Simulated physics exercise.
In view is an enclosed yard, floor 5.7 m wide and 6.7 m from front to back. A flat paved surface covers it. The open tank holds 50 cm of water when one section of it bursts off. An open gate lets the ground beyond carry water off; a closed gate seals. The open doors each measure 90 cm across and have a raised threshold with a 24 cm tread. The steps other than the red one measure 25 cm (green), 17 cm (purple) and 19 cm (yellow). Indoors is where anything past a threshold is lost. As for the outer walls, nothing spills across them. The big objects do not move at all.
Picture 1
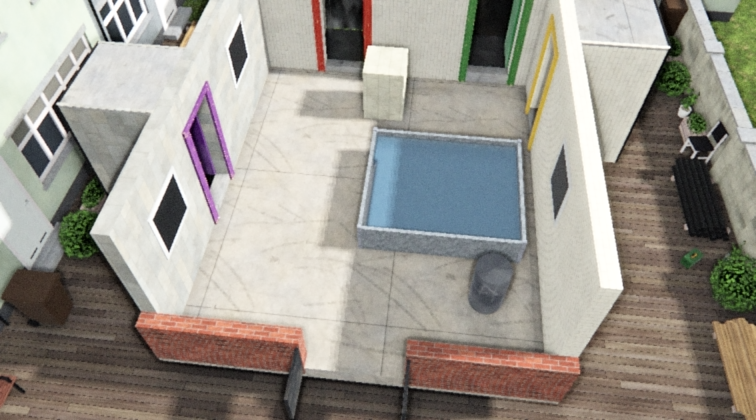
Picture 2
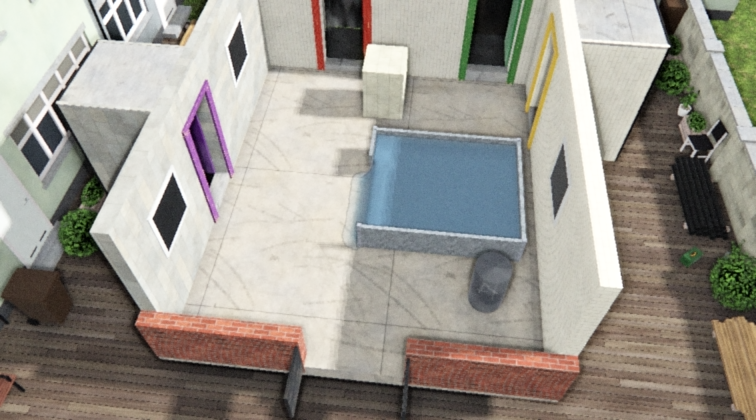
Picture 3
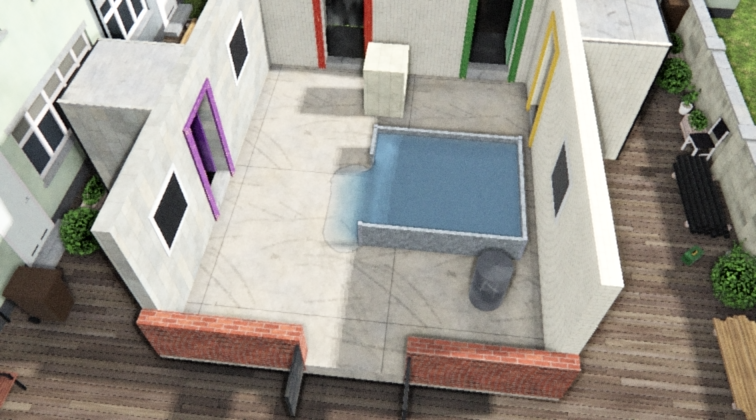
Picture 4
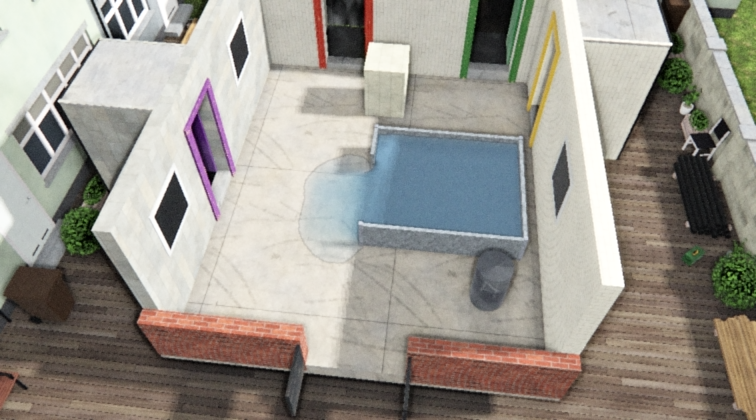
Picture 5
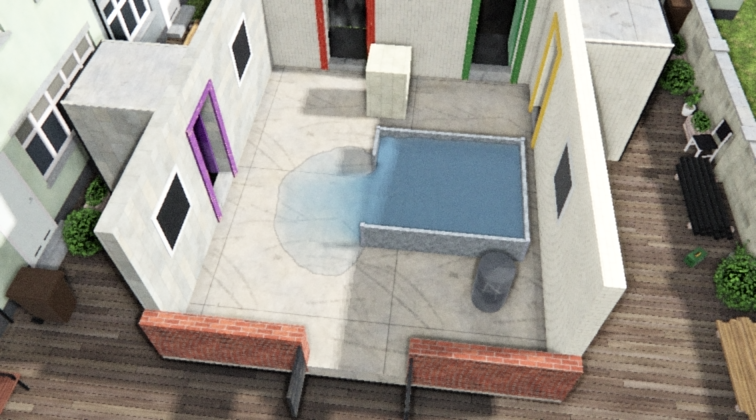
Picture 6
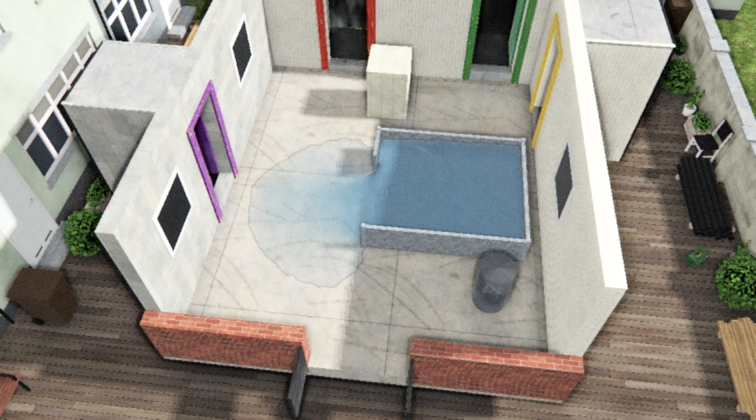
In a walled yard with a pale paved floor, the left side of a raised pool opened up, and water poured out and spread leftward across the paving in a widening, rounded sheet.
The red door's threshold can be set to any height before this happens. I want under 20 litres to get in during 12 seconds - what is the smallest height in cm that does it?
You would need about 8 cm.
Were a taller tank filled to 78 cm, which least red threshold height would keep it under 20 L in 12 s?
A step of about 12.5 cm does it.
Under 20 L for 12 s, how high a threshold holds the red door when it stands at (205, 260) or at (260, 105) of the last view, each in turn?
About 18 cm, then about 6.5 cm.
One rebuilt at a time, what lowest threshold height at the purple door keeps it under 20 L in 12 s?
Door purple, min height approx. 24 cm.
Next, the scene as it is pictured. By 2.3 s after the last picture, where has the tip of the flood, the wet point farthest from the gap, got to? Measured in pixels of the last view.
I'd put the front's tip around (275, 66).
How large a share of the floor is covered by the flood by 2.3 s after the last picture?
Close to 40 per cent of it is wet.
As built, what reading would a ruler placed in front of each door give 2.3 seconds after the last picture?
Centimetres: Green = 0, purple = 28, yellow = 0, red = 0.
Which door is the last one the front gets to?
I'd say the yellow one.
Then, 0.7 s after the last picture water covers 30 % of the floor, deepest (28 cm) near (224, 210); it has not reached the red door.
Then, 2.3 s after the last picture water covers 40 % of the floor, deepest (35 cm) near (179, 337); it has not reached the red door.
Then, 11.3 s after the last picture water covers 100 % of the floor, deepest (11 cm) near (524, 229); 8 cm at the red door, 0 litres in over its 14 cm threshold.
At the red door as built, the water peaked near 12 cm, 3.5 s after the last picture.
Run again over the same 12 s with other heights there, 50 litres in over 6.5 cm, 11 litres over 9 cm. The limit of 20 litres is kept from about 8 cm up.
